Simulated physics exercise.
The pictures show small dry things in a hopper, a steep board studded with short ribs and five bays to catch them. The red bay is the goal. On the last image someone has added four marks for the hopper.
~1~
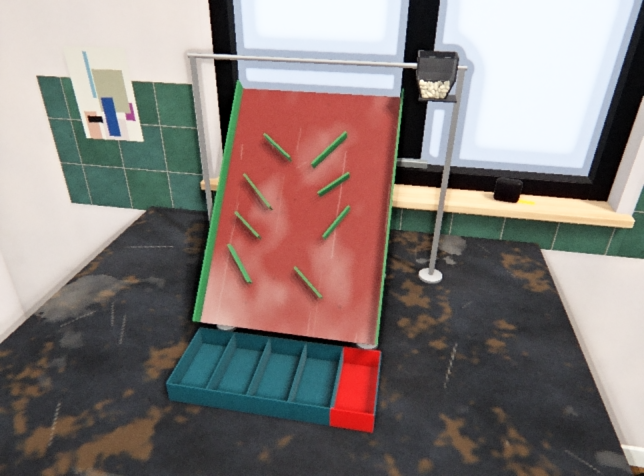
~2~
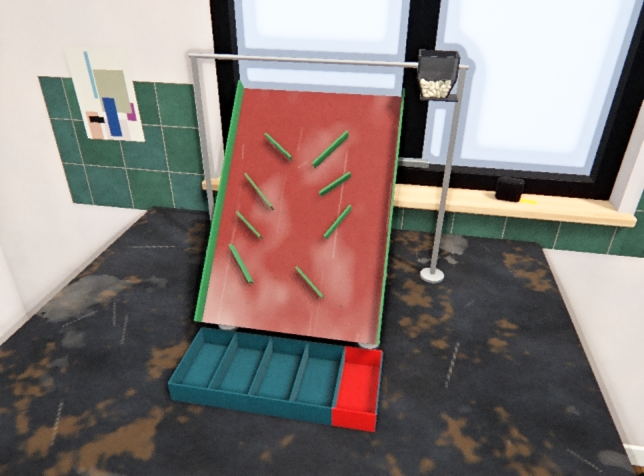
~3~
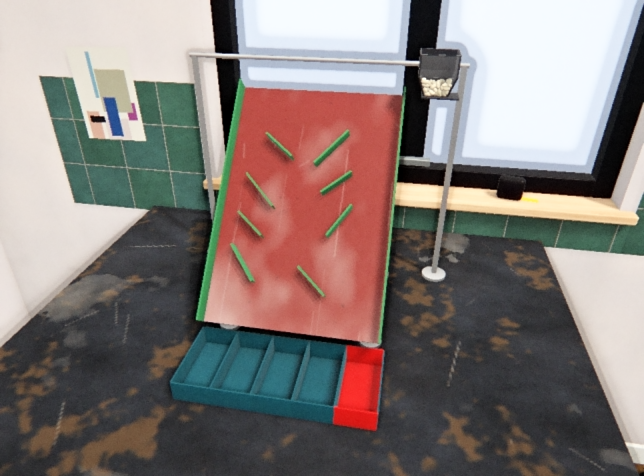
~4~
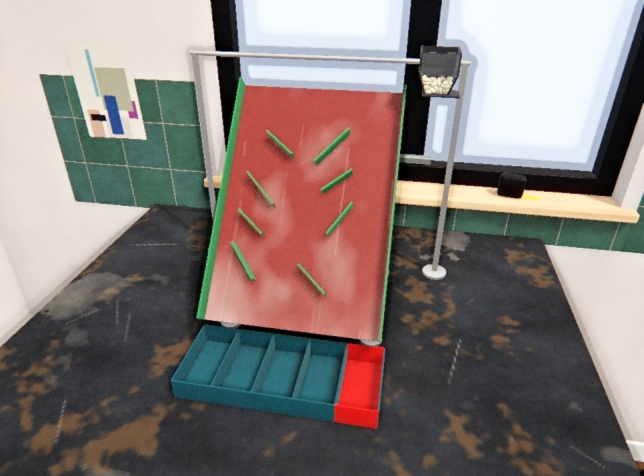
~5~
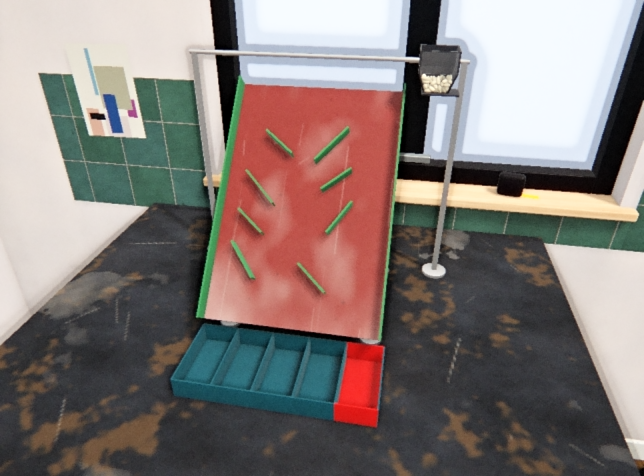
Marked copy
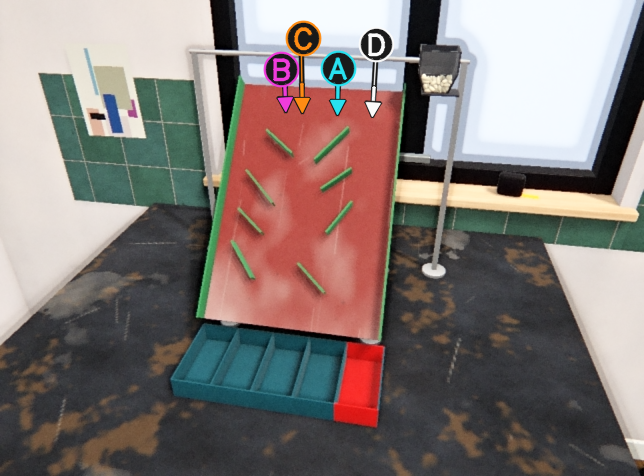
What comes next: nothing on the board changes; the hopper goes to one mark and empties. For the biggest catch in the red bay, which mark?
D is best.
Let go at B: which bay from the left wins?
It is the fifth one.
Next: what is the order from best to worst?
The order is D, B, C, A.
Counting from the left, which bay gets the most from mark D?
It is the fifth one.
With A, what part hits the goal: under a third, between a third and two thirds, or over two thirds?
Mark A gives under a third.
On the marked copy, mark A meets the board at (337, 109); mark B meets the board at (285, 106); mark C meets the board at (302, 107); mark D meets the board at (372, 111).
For mark A, only a few in the red bay, all but a few in other bays, a small share outside the box.
For mark B, close to half in the red bay, close to a third in other bays, a small share outside the box.
For mark C, close to a quarter in the red bay, close to two thirds in other bays, a small share outside the box.
For mark D, the bulk in the red bay, only a few in other bays, a small share held on the board, a small share outside the box.
